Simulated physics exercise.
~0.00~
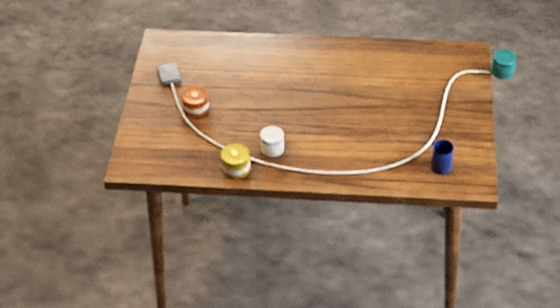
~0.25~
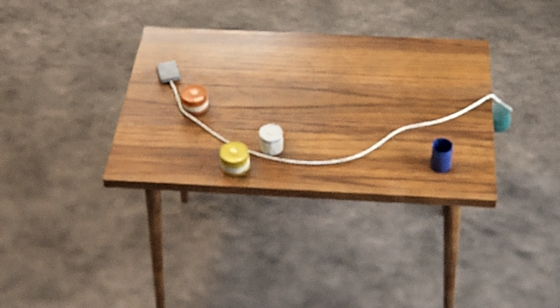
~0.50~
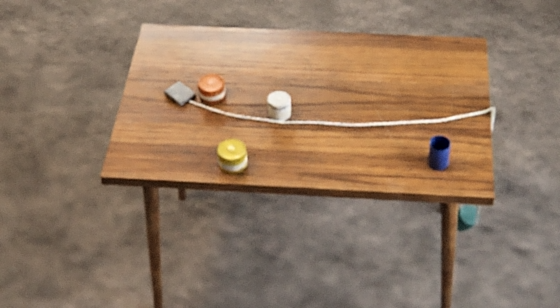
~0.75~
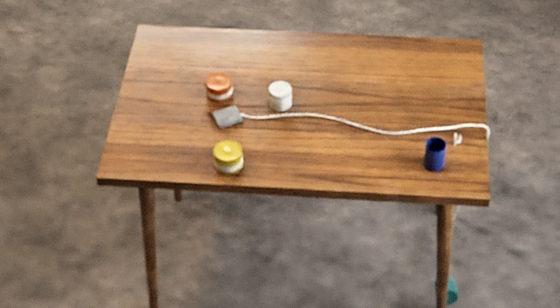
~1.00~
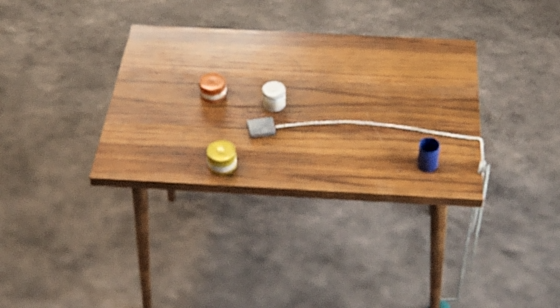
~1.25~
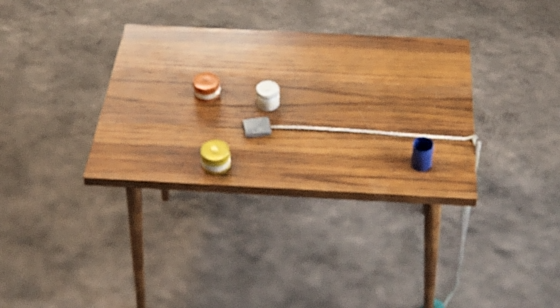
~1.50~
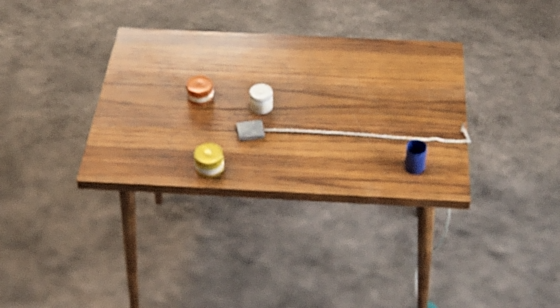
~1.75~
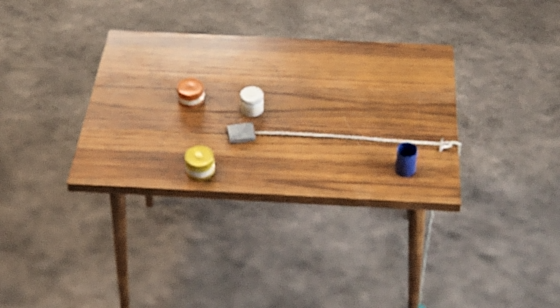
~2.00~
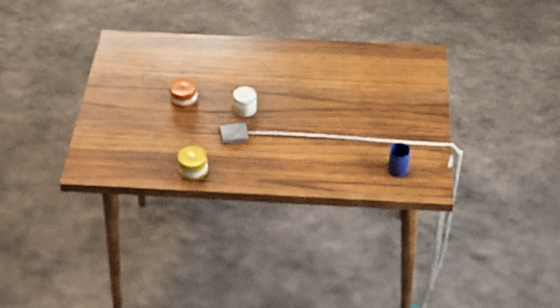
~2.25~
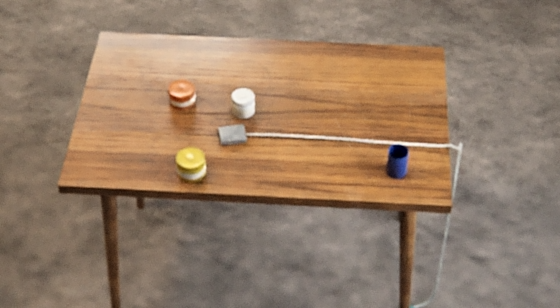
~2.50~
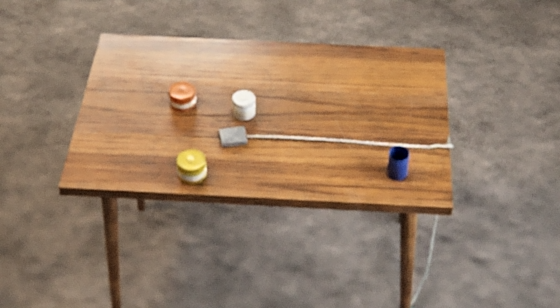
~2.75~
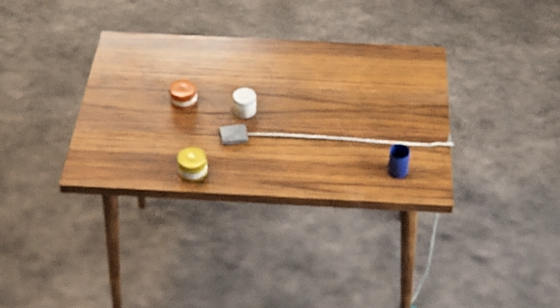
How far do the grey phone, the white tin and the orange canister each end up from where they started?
The grey phone ends far from its corner, out toward the middle of the table. The white tin is also shifted well away from its starting spot, while the orange canister slides a more moderate distance.
